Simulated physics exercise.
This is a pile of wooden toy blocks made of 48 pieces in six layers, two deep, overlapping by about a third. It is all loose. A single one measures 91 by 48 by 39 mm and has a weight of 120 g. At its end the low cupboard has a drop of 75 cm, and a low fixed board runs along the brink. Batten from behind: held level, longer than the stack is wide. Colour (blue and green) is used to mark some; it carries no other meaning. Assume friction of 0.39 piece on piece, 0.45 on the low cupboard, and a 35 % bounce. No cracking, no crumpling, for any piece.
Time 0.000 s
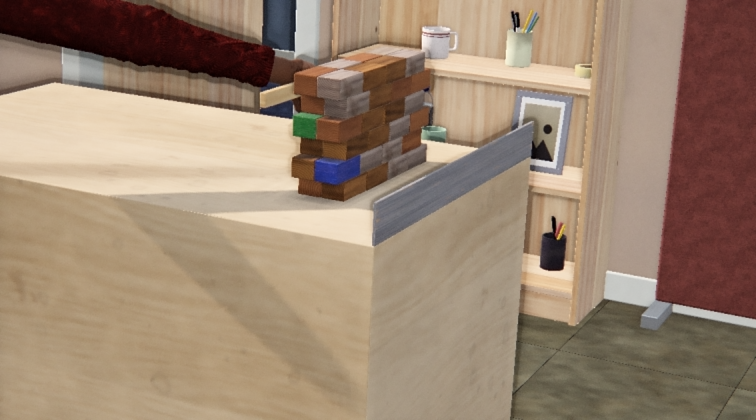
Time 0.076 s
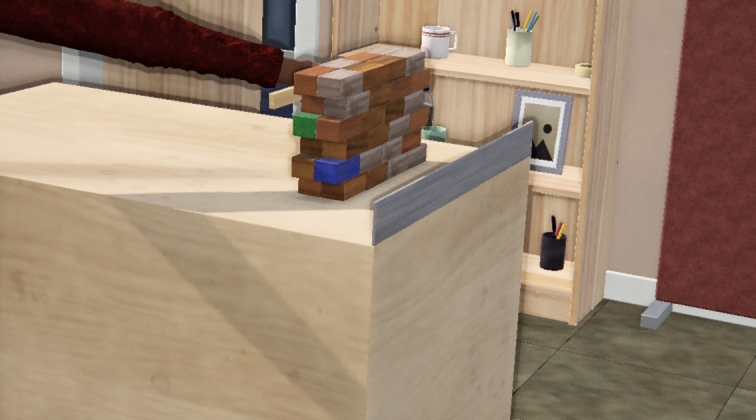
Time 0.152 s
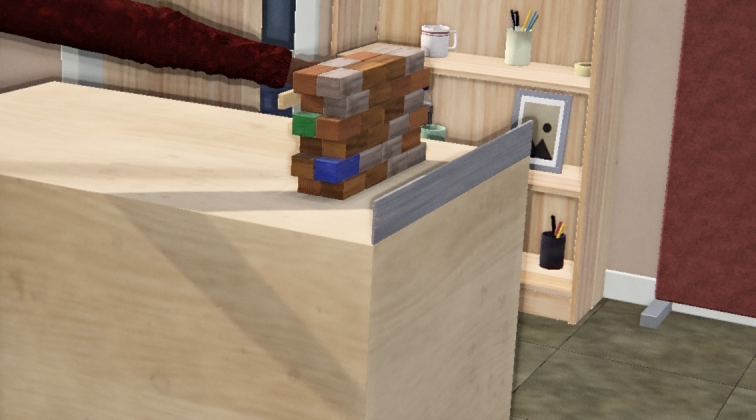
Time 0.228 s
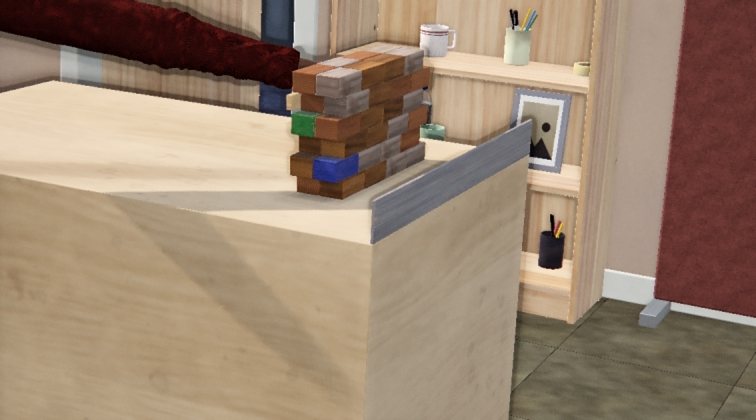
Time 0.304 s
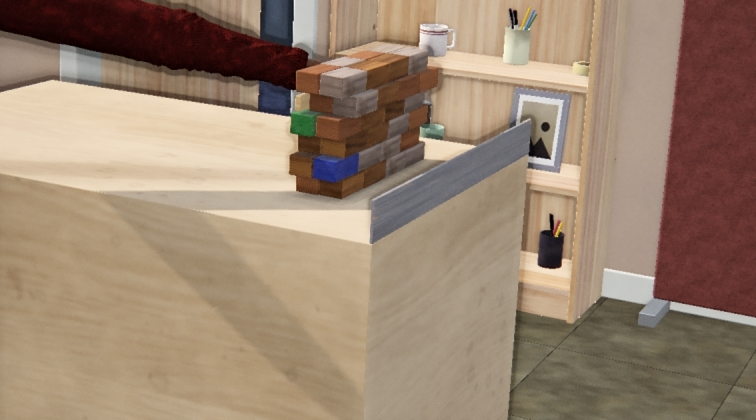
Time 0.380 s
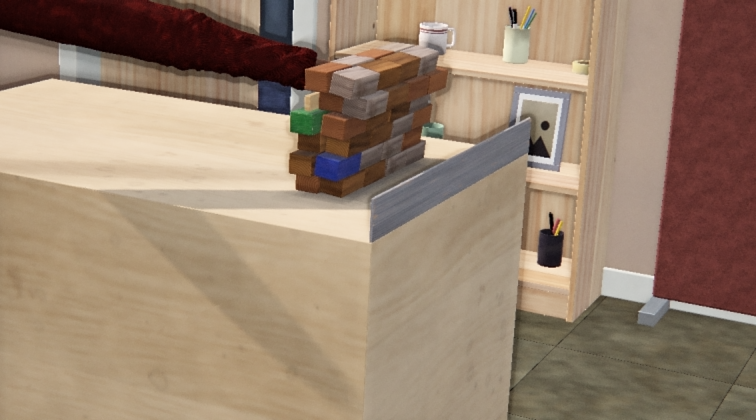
On top of a pale wooden cupboard, a small stack of brown and grey blocks, one green and one blue, stands near a grey edging strip. A dark red sleeved arm moves in from the left behind it, and the upper blocks shift right, leaning and separating unevenly.
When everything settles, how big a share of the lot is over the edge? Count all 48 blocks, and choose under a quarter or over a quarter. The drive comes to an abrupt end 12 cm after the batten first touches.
The share is less than a quarter.
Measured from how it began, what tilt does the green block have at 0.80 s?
My estimate is close to 0°.
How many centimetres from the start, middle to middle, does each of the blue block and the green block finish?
Net displacement (cm): Blue = 8; green = 0.
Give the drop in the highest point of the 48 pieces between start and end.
By about 8 cm, start to end.
By 0.50 s, none of the 48 blocks over the edge, 31 disturbed; blue block tilted 17°.
By 0.62 s, none of the 48 blocks over the edge, 31 disturbed; blue block tilted 40°.
By 0.80 s, 4 of the 48 blocks over the edge; blue block on its side.
By 1.24 s, 6 of the 48 blocks over the edge; blue block on its side.
When it is over (1.5 s), 6 of the 48 blocks over the edge; blue block on its side; green block unmoved. That is 12 per cent. In pixels of the last frame, middles, blue block near (370, 189), green block near (313, 120).
